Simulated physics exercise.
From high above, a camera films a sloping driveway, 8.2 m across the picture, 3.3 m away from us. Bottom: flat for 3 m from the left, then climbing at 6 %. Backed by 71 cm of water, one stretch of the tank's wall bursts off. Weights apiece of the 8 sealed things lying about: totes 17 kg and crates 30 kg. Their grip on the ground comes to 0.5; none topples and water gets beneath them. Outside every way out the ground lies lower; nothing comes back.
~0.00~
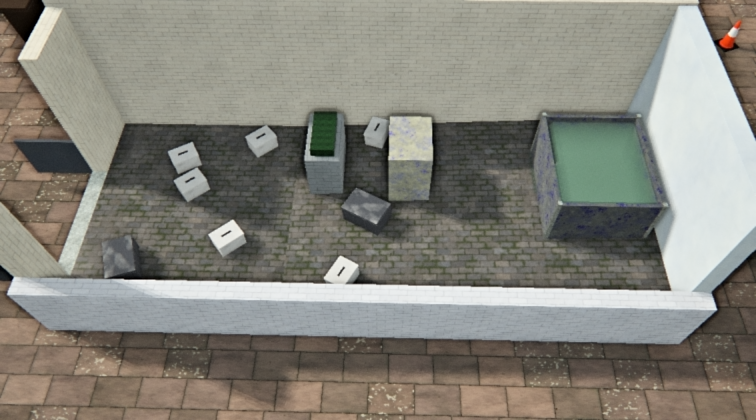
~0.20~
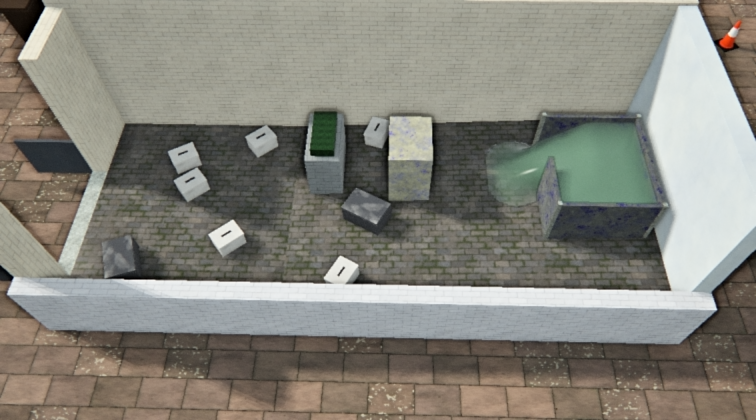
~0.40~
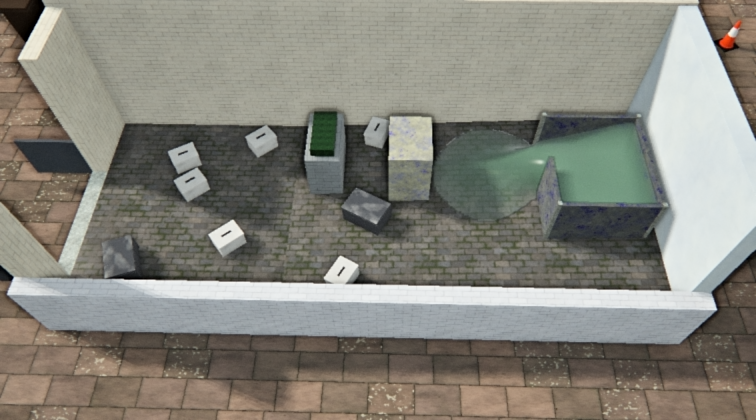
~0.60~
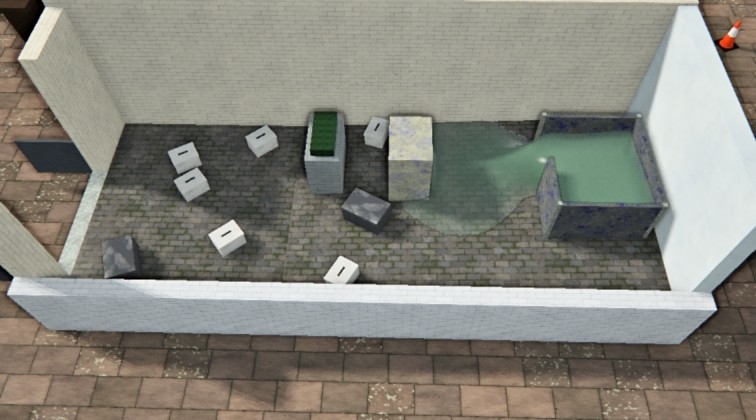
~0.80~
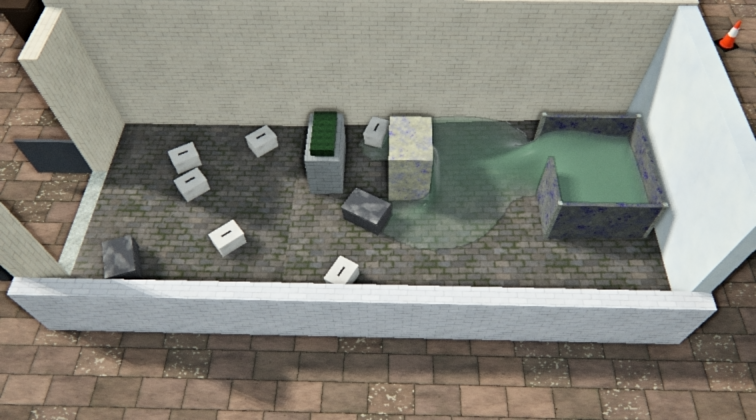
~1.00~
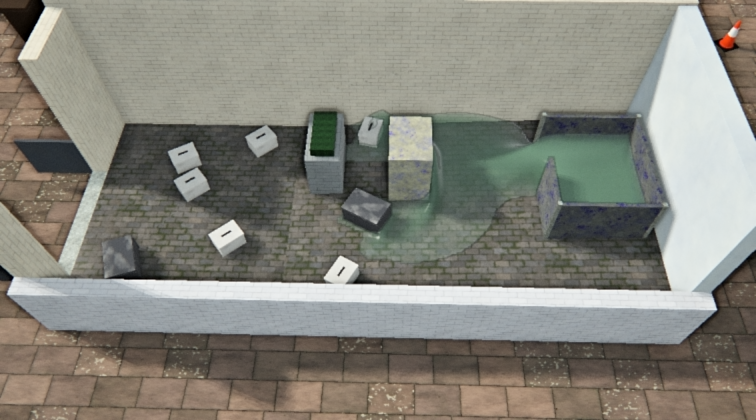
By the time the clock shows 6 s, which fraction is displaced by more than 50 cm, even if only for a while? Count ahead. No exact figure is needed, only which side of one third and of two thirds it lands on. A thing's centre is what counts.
Probably a moderate fraction, one third to two thirds.
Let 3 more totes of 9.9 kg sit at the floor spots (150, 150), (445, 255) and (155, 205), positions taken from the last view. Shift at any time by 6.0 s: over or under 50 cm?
Order as asked - goes beyond, stays inside, stays inside.
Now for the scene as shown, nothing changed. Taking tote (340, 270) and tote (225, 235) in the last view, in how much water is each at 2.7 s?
Some 7 cm at the first, some 4 cm at the second.
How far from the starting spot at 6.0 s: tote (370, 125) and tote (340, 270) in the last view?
Respectively, 120 cm and 140 cm.
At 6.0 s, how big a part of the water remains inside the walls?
92 % or so.
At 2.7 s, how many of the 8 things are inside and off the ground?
At that moment it comes to 0.
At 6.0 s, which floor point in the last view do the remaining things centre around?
Near (232, 210).
After 1.4 s 0 of 8 are over 50 cm from their spots; 0 afloat.
After 2.7 s 3 of 8 are over 50 cm from their spots; 0 afloat.
After 4.2 s 3 of 8 are over 50 cm from their spots; 0 afloat.
After 6.0 s 4 of 8 are over 50 cm from their spots, and 4 have been at some point; 0 afloat.
